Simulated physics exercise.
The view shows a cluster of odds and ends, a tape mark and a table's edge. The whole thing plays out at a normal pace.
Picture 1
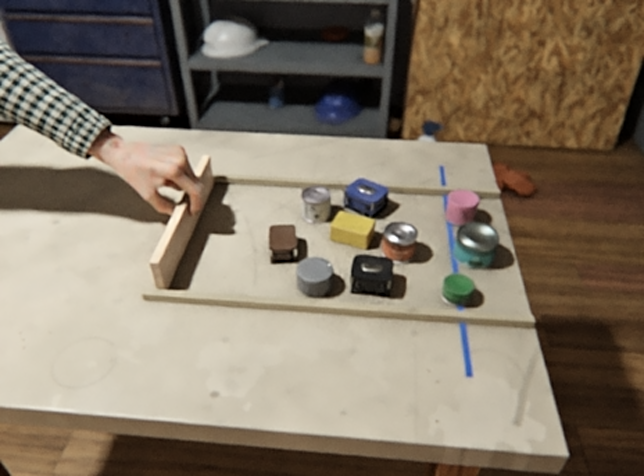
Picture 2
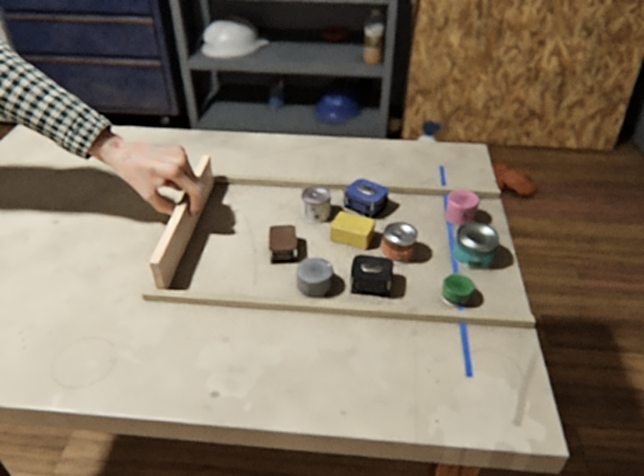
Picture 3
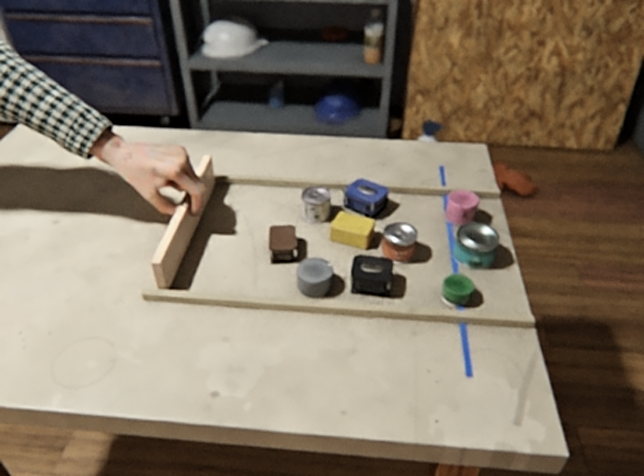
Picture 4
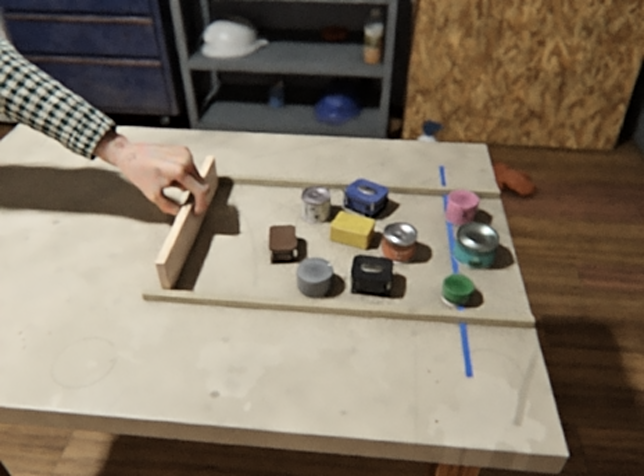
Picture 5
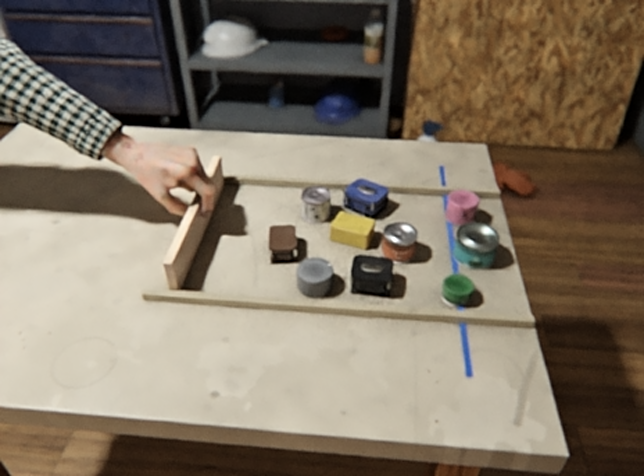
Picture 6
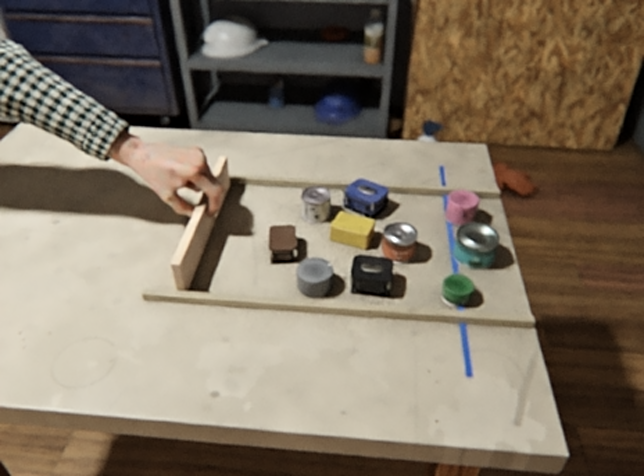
The clip shows a hand in a checkered sleeve sliding a wooden board slowly to the right across a table, toward a cluster of small tins, pots and blocks near blue tape, while the objects themselves stay still.
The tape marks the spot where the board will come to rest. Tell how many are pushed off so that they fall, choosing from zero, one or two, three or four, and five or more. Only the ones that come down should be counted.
The count is one or two.
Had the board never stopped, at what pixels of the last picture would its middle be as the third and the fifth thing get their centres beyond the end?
For the first, roughly (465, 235); for the next, roughly (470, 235).
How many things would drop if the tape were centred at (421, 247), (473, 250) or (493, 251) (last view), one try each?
It would be 0, then 5, then 5.
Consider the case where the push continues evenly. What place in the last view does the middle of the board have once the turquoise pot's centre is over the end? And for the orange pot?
First near (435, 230), second near (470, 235).
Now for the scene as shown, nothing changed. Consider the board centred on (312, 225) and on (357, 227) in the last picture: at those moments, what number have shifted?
So far 3, and 7 at the second.
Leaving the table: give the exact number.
The count is 1.
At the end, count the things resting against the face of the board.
5 in contact.
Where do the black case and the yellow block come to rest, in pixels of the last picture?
The black case stops around (511, 276); the yellow block around (473, 234).
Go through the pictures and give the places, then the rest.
In the first frame, turquoise pot (476, 246); pink tin (462, 208); green tin (458, 290); board (186, 217); tape (453, 249).
In the second frame, pink tin (462, 209); brown case (283, 244).
In the third frame, green tin (458, 290); orange pot (399, 243).
In the fourth frame, turquoise pot (476, 246); yellow block (353, 230).
In the fifth frame, pink tin (462, 209); board (198, 218).
In the sixth frame, turquoise pot (476, 246); pink tin (462, 209); green tin (458, 290); board (205, 218); tape (453, 249).
Soon after, none off yet; turquoise pot at rest near (476, 246); pink tin at rest near (462, 209); green tin at rest near (458, 290).
In the end, the number that fall off is one or two; gone, turquoise pot.
